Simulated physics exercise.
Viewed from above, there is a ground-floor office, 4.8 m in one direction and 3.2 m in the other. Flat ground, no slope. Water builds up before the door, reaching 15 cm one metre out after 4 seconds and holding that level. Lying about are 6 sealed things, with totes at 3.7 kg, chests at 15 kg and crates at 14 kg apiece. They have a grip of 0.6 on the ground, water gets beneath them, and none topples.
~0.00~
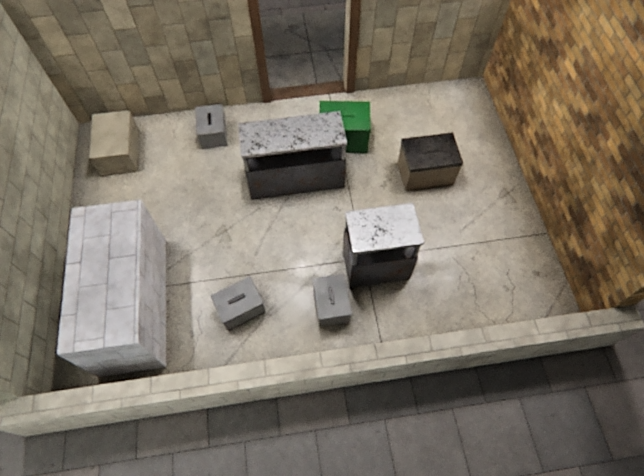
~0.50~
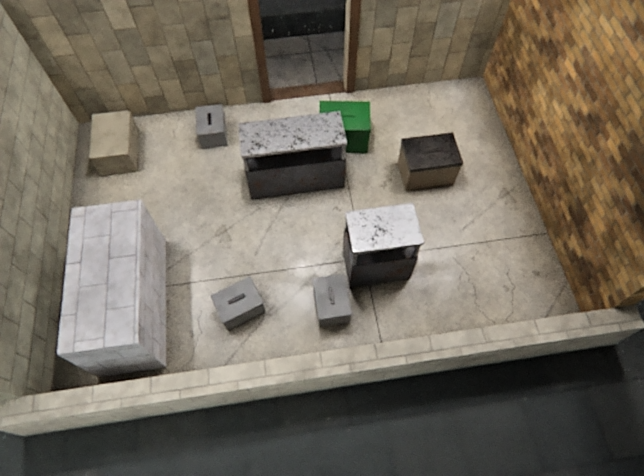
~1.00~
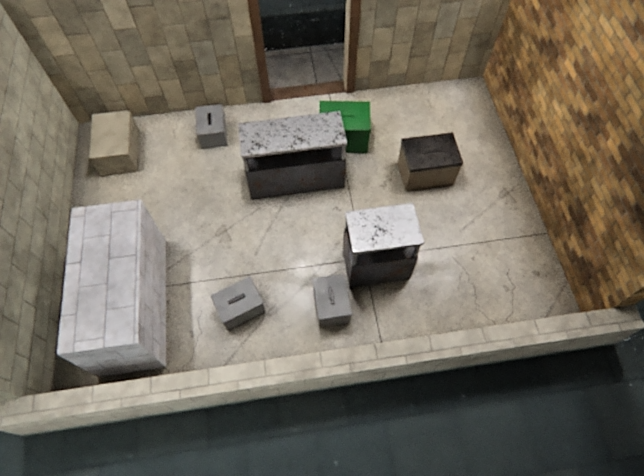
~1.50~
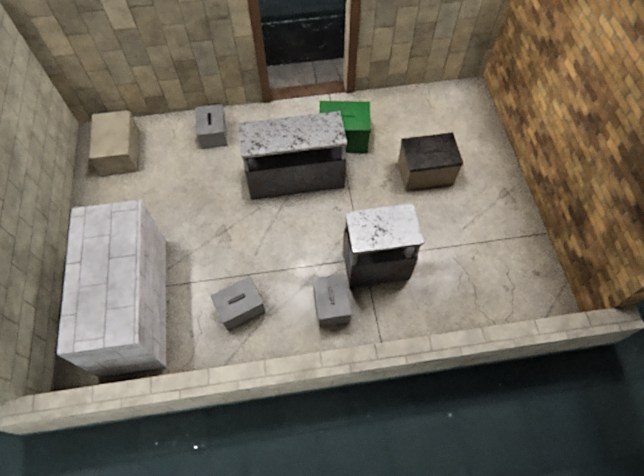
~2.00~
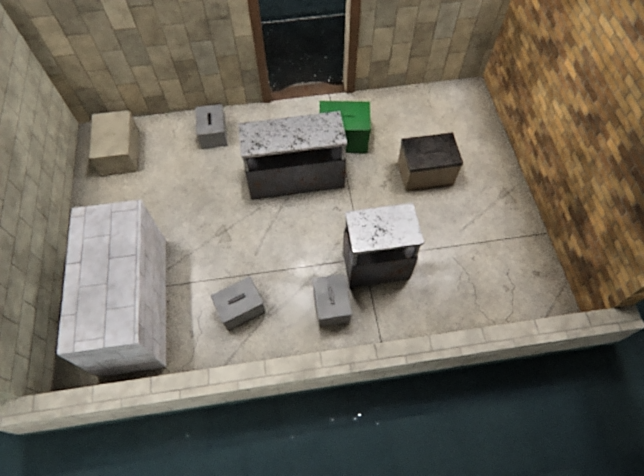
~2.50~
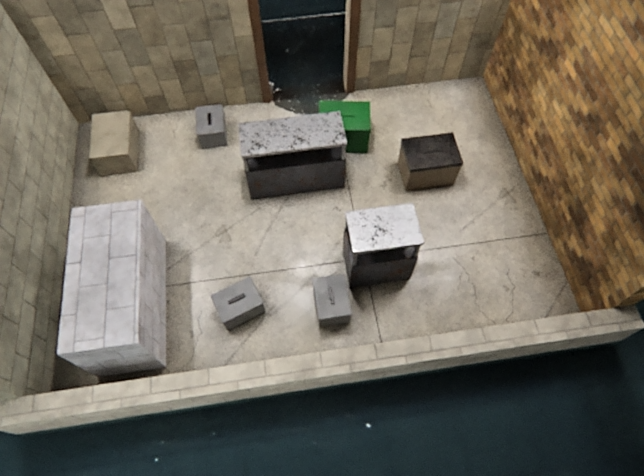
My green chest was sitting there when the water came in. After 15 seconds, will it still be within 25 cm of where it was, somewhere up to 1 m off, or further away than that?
It will be somewhere up to 1 m off.
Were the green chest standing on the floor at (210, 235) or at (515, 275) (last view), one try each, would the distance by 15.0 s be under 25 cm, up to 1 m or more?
First try: It scarcely moves; second try: It scarcely moves.
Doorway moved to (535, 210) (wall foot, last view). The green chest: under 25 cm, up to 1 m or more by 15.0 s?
In that case the green chest would have stayed about where it was.
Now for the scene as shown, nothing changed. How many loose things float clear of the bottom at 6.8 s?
Total: 1.
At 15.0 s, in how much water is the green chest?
Around 5 cm.
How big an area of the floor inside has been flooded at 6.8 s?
About 7.5 m2.
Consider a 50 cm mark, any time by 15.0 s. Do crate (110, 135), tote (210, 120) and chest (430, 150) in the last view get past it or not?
Well, in sequence it's greater, greater, lower.
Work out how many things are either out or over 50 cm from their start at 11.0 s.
2.
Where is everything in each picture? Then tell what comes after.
The first picture shows the green chest at (345, 115), on the bottom; 0.0 m2 under water; 0 of 6 have shifted.
The second picture shows the green chest at (345, 115) rests on the ground; 0.0 m2 under water; 0 of 6 have shifted.
The third picture shows the green chest at (345, 115), on the bottom; water covers 0.0 m2; 0 of 6 have shifted.
The fourth picture shows the green chest at (345, 115), on the bottom; 0.0 m2 under water; 0 of 6 have shifted.
The fifth picture shows the green chest at (345, 115), on the bottom; water covers 0.0 m2; 0 of 6 have shifted.
The sixth picture shows the green chest at (345, 115) rests on the ground; water covers 0.1 m2; 0 of 6 have shifted.
After 3.5 s the green chest is near (345, 115), 0.0 m from its start, aground; 0 afloat.
After 6.8 s the green chest is near (375, 134), 0.4 m from its start, aground; 1 afloat.
After 11.0 s the green chest is near (375, 134), 0.4 m from its start, aground; 2 afloat.
After 15.0 s the green chest is near (375, 134), 0.4 m from its start, aground; 4 afloat.
